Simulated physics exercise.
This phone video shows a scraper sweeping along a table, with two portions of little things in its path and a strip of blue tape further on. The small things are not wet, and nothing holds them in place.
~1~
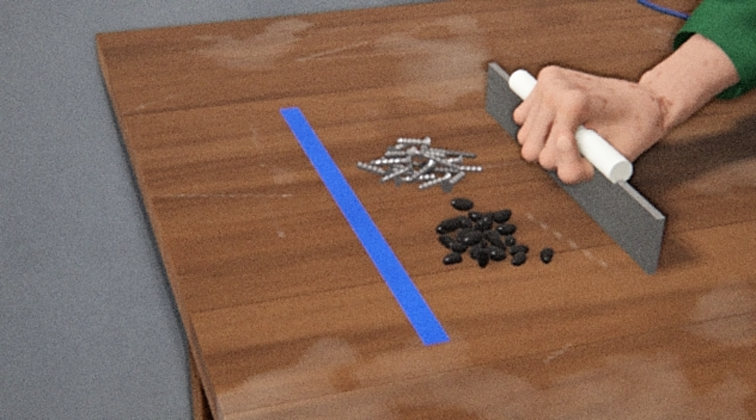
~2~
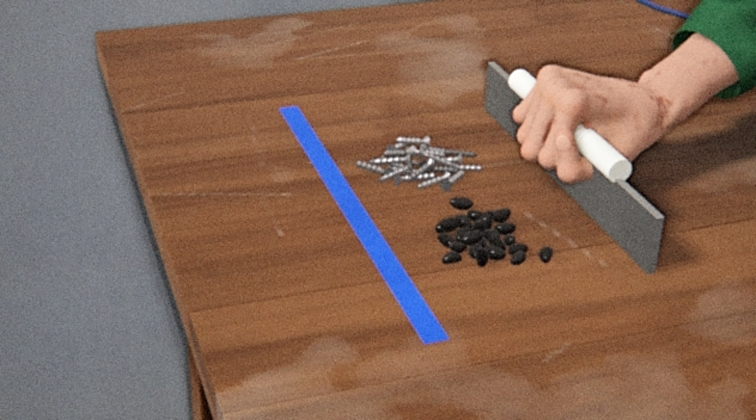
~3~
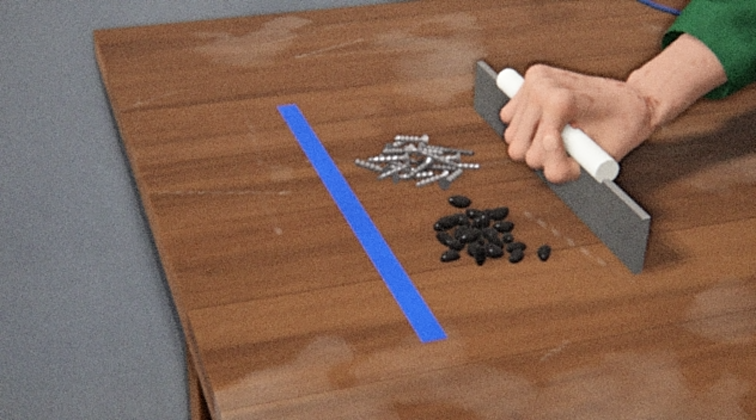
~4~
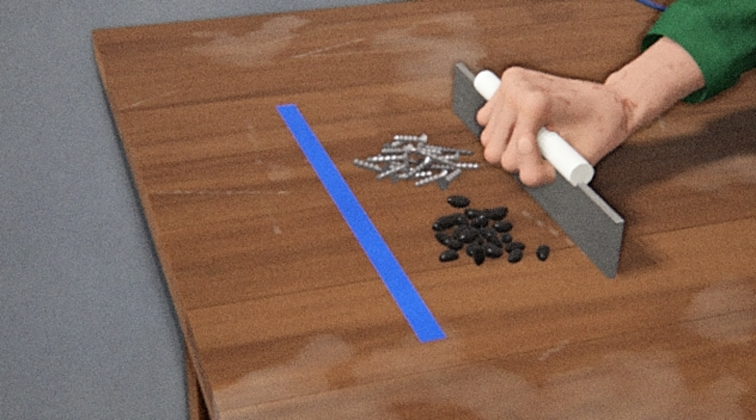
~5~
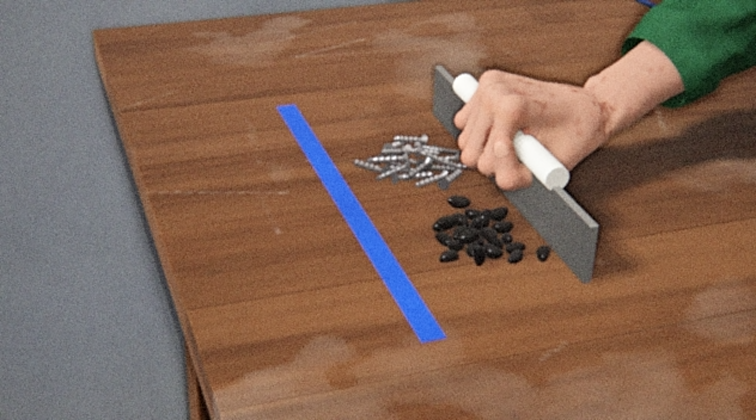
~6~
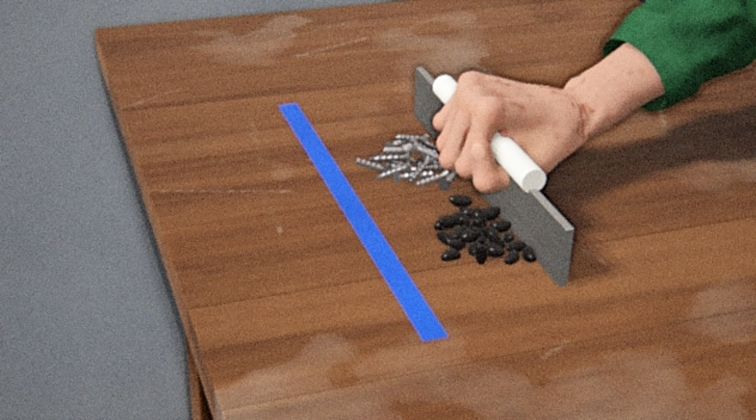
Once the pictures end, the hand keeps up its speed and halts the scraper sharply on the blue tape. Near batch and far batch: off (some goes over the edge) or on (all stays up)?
Near batch: On, far batch: On.
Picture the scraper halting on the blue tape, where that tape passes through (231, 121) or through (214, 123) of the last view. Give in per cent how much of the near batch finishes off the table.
First stop around 0 per cent, second stop around 0 per cent.
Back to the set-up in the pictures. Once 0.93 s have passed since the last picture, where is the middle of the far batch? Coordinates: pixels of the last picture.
Around (302, 179).
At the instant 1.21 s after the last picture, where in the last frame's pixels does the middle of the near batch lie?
I'd say its middle is near (344, 257).
Then, 0.46 s on from there, scraper still moving, near (410, 147); near batch all on the table, its front near (397, 265); far batch all on the table, its front near (330, 175).
Then, 0.93 s on from there, scraper stopped at the blue tape; near batch all on the table, its front near (313, 262); far batch all on the table, its front near (265, 185).
In the end, scraper stopped at the blue tape; near batch all on the table, its front near (313, 262); far batch all on the table, its front near (265, 185).
